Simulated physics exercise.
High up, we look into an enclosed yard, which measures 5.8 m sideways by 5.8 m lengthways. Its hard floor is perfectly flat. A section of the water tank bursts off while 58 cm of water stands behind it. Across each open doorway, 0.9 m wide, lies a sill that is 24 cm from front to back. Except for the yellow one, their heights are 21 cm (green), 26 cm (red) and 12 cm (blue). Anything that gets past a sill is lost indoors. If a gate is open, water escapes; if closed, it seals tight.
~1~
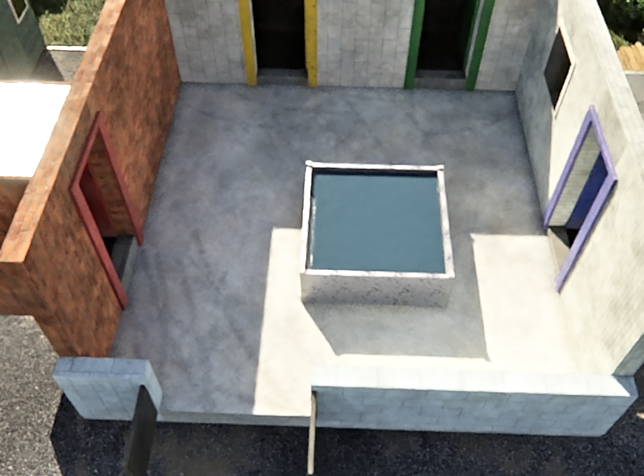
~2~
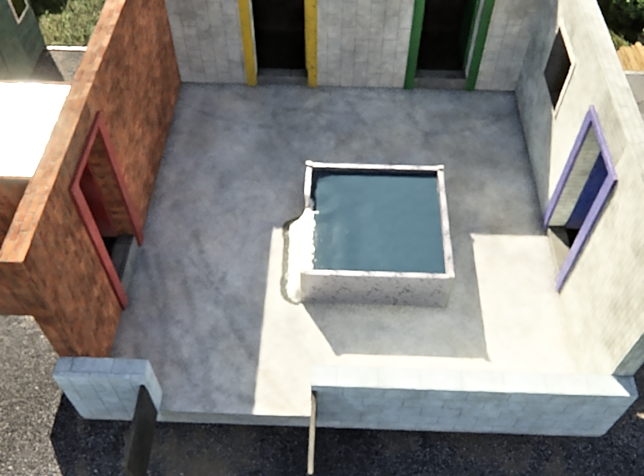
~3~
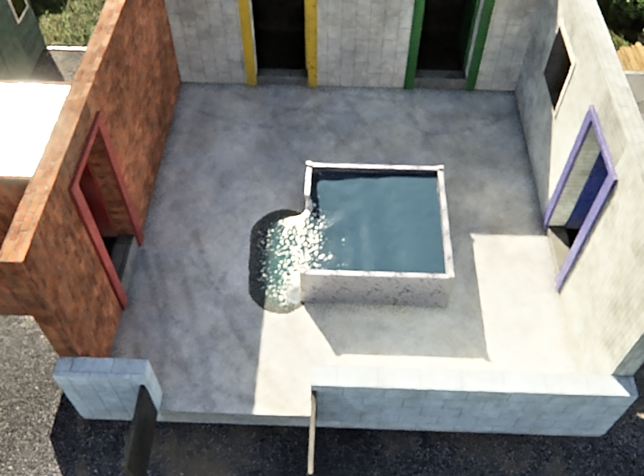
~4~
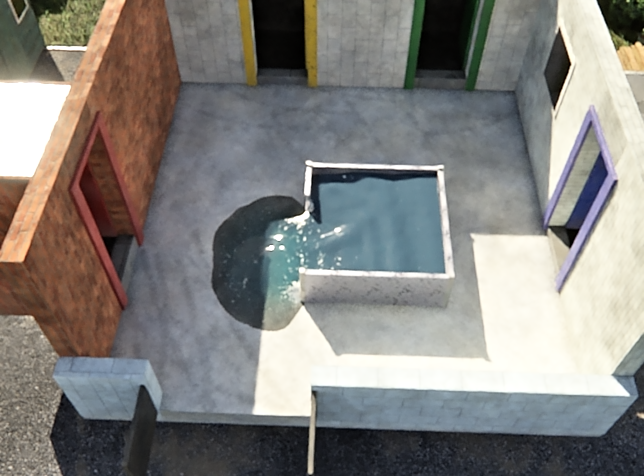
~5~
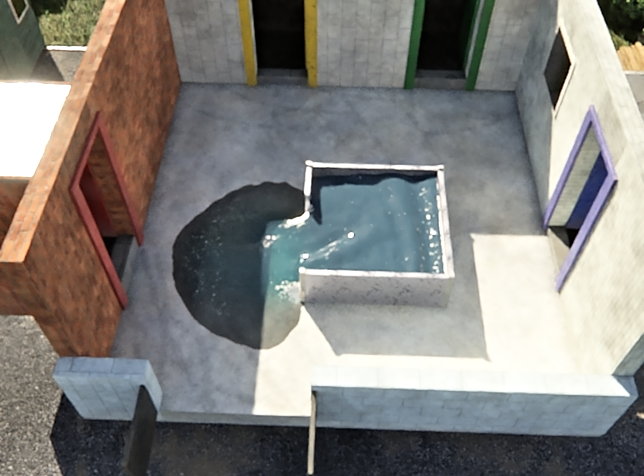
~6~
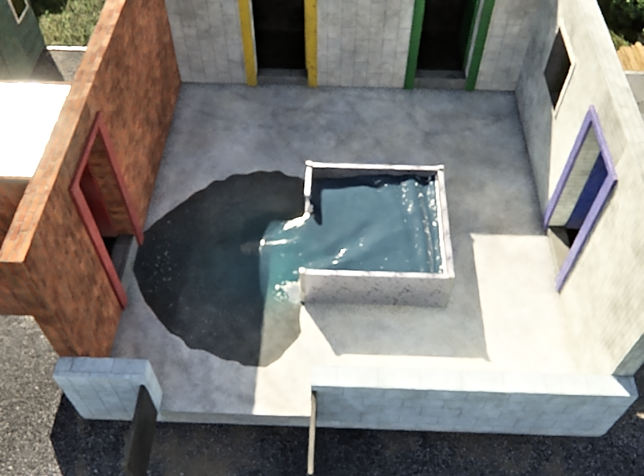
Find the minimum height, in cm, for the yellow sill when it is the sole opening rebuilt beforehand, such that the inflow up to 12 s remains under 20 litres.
The minimum height is about 6 cm.
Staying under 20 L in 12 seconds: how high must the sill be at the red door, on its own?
At red, roughly 25 cm.
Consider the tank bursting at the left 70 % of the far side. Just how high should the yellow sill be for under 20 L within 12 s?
If so: Around 18 cm.
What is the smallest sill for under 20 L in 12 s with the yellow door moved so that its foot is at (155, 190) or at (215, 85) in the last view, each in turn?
You'd want roughly 14.5 cm there first, then roughly 13.0 cm.
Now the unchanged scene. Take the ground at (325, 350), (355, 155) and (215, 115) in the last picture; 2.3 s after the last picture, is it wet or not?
In order: Untouched, untouched, soaked.
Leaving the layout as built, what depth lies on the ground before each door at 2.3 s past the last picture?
Lab note, cm: Yellow 3; green 0; red 21; blue 0.
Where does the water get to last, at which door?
The blue door.
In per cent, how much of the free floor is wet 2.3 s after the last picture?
Wet: Close to 35 %.
Then, 0.7 s after the last picture water covers 25 % of the floor, deepest (32 cm) near (131, 278); it has not reached the yellow door.
Then, 2.3 s after the last picture water covers 35 % of the floor, deepest (27 cm) near (103, 389); it has not reached the yellow door.
Then, 11.3 s after the last picture water covers 95 % of the floor, deepest (8 cm) near (521, 313); 4 cm at the yellow door, 0 litres in over its 16 cm sill.
At the yellow door as built, the water peaked near 11 cm, 3.1 s after the last picture.
Run again over the same 12 s with other heights there, 35 litres in over 5 cm, 12 litres over 7 cm. The limit of 20 litres is kept from about 6 cm up.
